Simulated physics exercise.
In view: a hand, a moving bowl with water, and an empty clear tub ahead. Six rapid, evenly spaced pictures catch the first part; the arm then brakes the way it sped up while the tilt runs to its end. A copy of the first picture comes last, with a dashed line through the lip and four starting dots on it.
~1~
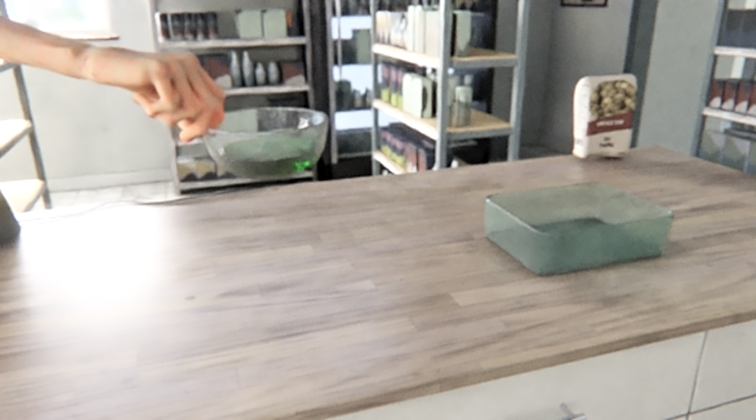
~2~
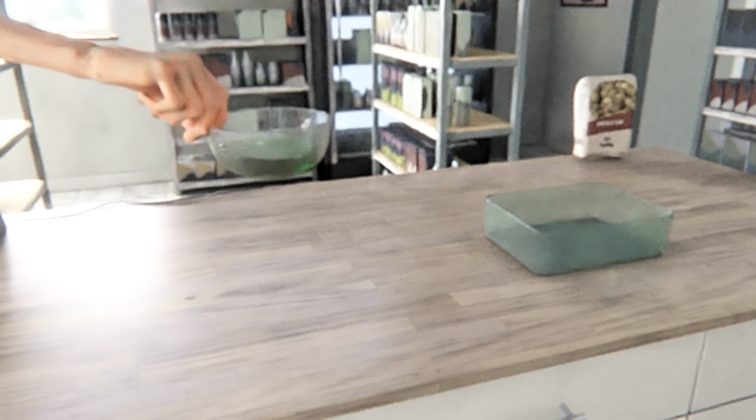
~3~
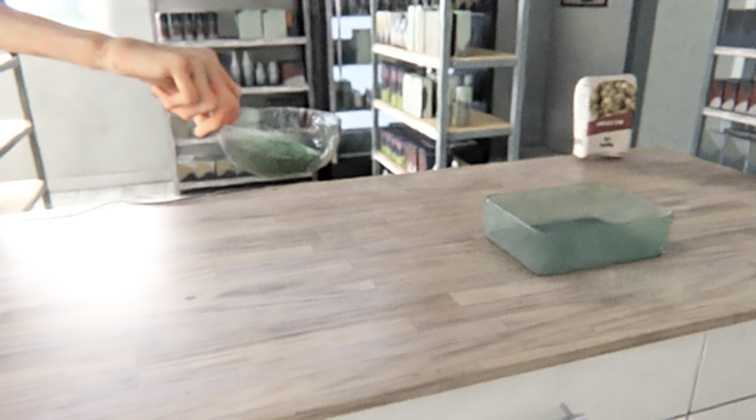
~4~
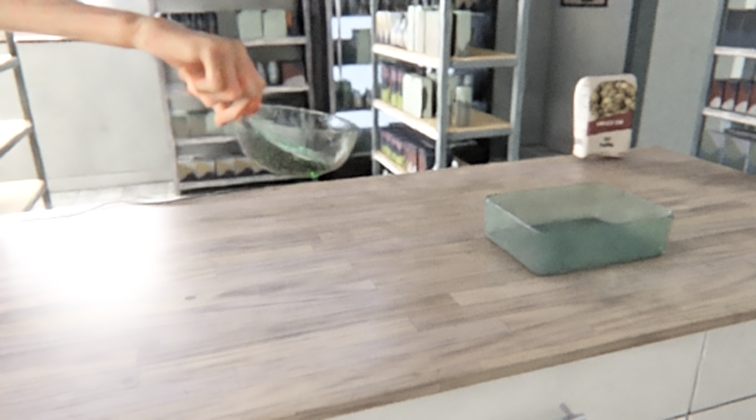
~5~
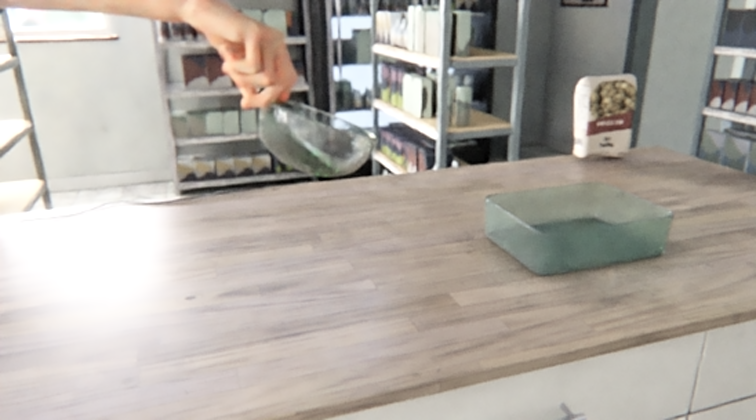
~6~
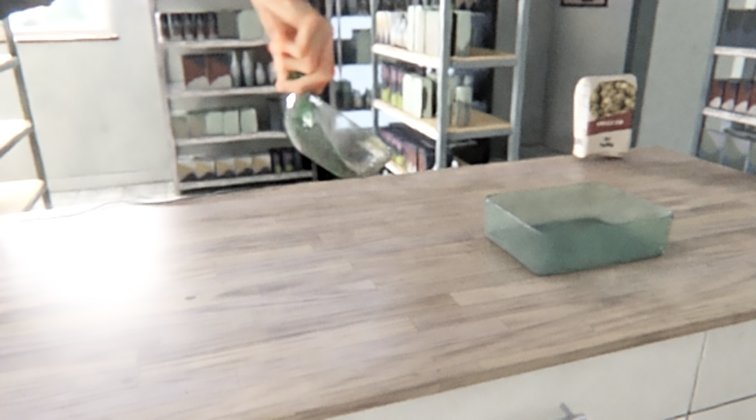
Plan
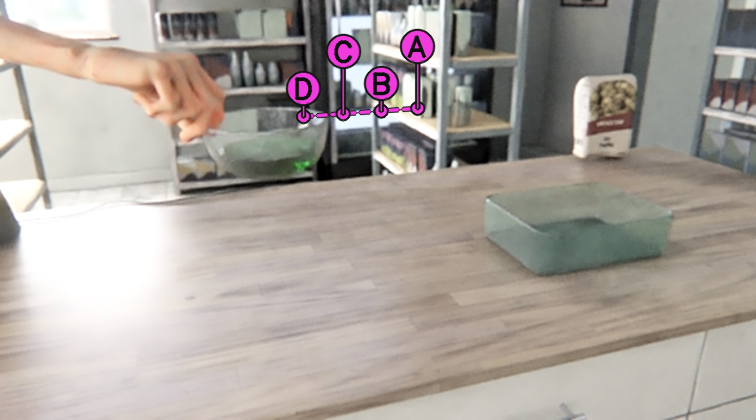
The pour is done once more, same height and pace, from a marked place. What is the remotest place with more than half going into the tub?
Take B.
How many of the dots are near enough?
Two of the four.
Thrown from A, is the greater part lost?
No, that is safe.
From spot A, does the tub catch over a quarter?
Yes, it does.
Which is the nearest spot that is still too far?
Here it is spot C.
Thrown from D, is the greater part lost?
Yes.
On the marked copy, A at (417, 108); B at (381, 111); C at (343, 113); D at (303, 116).
With A, about 73 % lands in the tub, 6 % falls short and 21 % goes beside or beyond.
With B, about 64 % lands in the tub, 19 % falls short and 17 % goes beside or beyond.
With C, about 30 % lands in the tub, 60 % falls short and 10 % goes beside or beyond.
With D, about 6 % lands in the tub, 89 % falls short and 4 % goes beside or beyond.
